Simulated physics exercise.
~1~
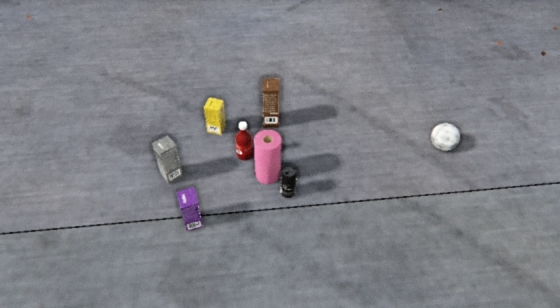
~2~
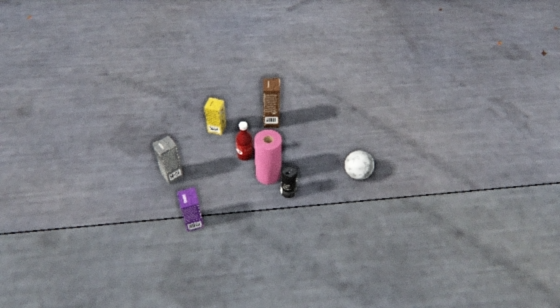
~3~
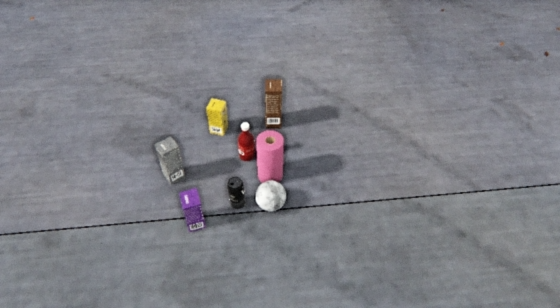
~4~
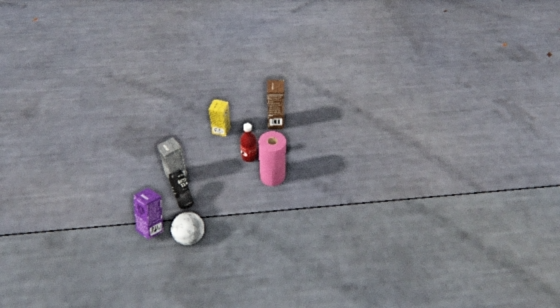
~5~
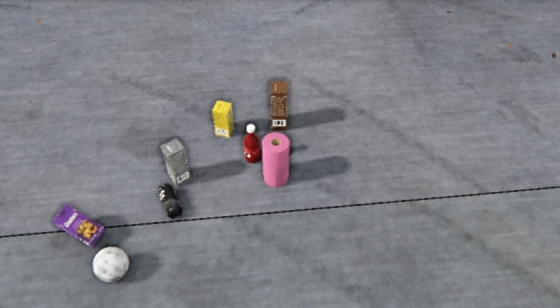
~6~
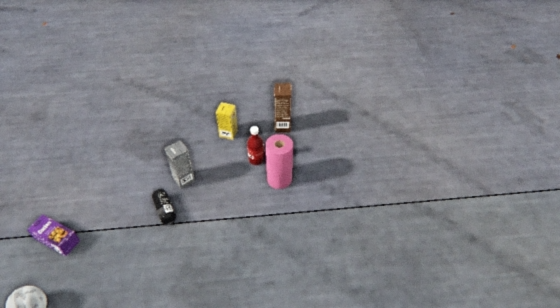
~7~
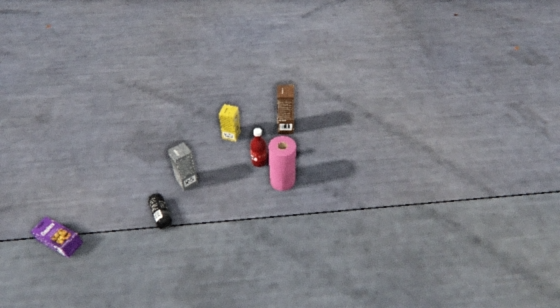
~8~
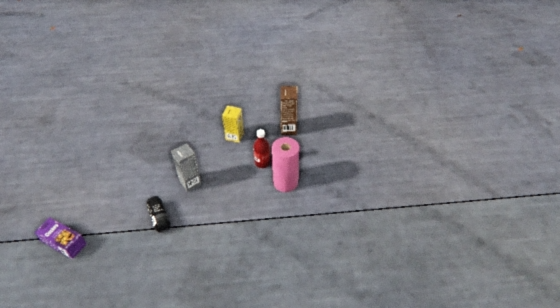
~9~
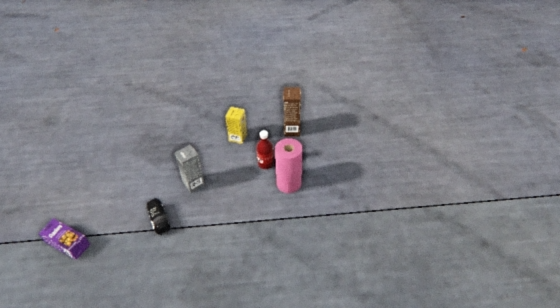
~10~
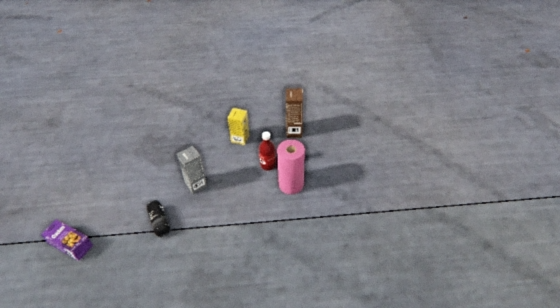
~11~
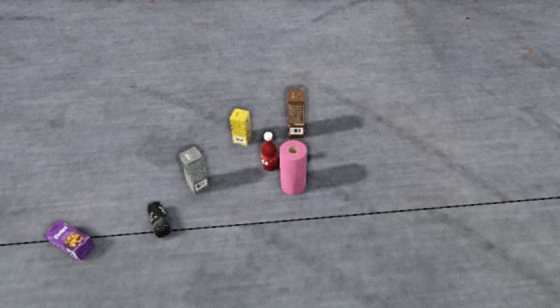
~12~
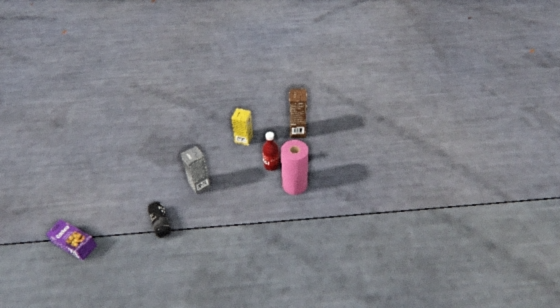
A white ball rolled in from the right toward a group of standing items, knocked over a small black can and then a purple carton, and rolled out of view at the lower left, leaving both lying down while the other five stayed upright.
